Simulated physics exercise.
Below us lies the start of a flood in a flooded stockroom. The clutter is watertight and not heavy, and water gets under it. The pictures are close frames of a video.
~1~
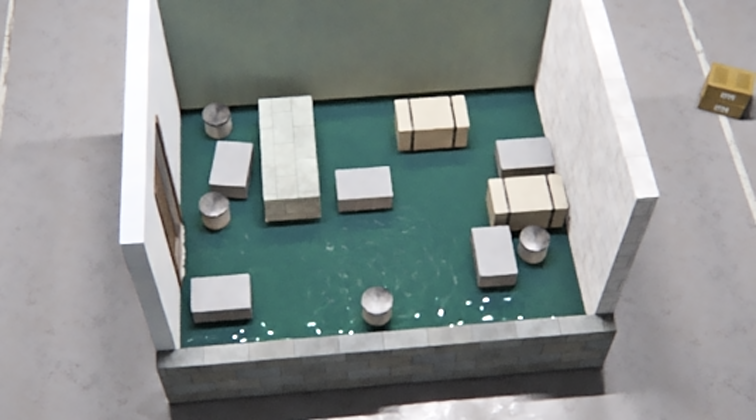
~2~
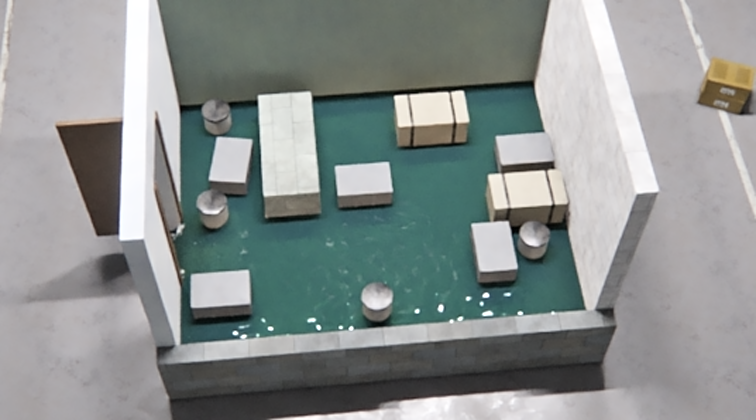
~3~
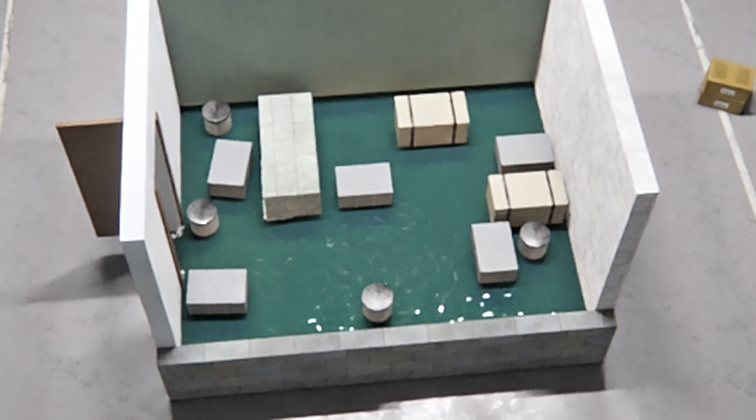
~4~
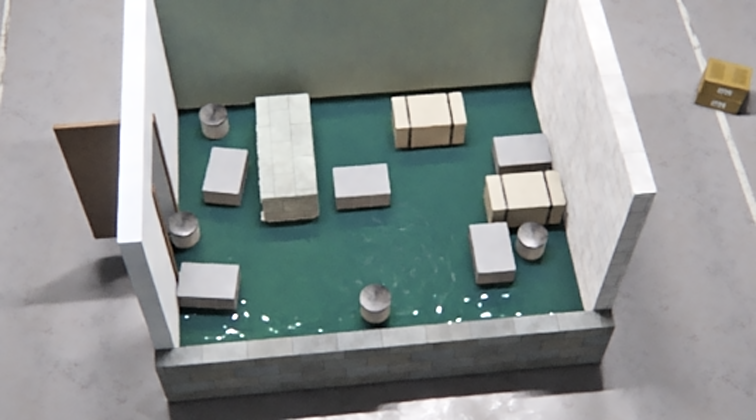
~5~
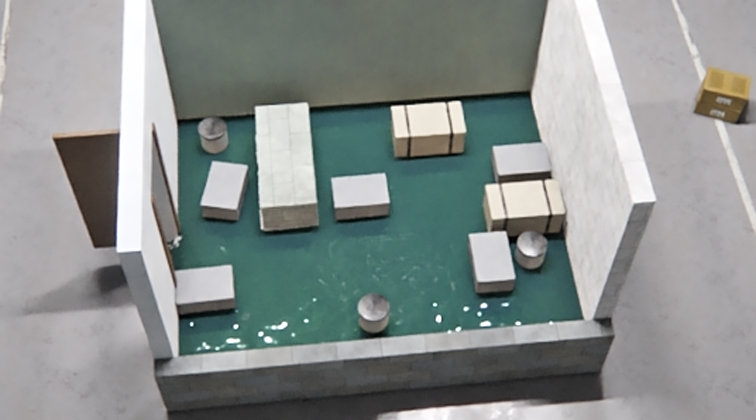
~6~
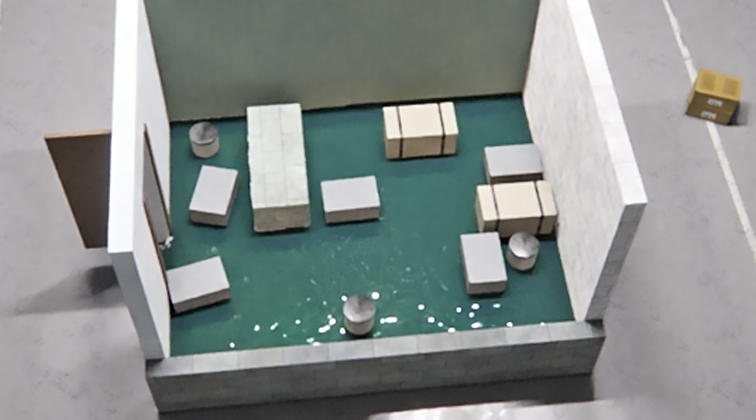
A door swung open on the left wall of a flooded stockroom, then a nearby drum drifted left and out of view, while grey crates on that side shifted slightly across the green water.
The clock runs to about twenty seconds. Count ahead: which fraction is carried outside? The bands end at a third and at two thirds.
That comes to one to two thirds.
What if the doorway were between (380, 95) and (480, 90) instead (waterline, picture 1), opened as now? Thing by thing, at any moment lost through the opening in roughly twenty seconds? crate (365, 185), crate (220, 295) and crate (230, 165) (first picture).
In that order: Yes, no, left behind.
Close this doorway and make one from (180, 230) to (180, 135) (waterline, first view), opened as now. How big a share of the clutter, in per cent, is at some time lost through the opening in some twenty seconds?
Roughly 50 per cent.
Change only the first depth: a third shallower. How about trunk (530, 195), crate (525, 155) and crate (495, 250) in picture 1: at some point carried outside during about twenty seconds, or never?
As listed: Stays, left behind, no.
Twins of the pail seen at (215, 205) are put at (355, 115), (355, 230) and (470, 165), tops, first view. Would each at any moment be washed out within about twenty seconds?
In turn: Left behind, washed out, kept in.
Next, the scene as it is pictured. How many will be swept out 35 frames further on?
That makes 6.
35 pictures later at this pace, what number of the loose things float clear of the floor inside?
It comes to 5.
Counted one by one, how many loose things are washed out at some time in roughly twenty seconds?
It comes to 6.
A moment on, 2 of 11 are out; 9 afloat.
Next, 3 of 11 are out; 8 afloat.
Later, 6 of 11 are out; 5 afloat.
In the end, 6 of 11 are out; 5 afloat.
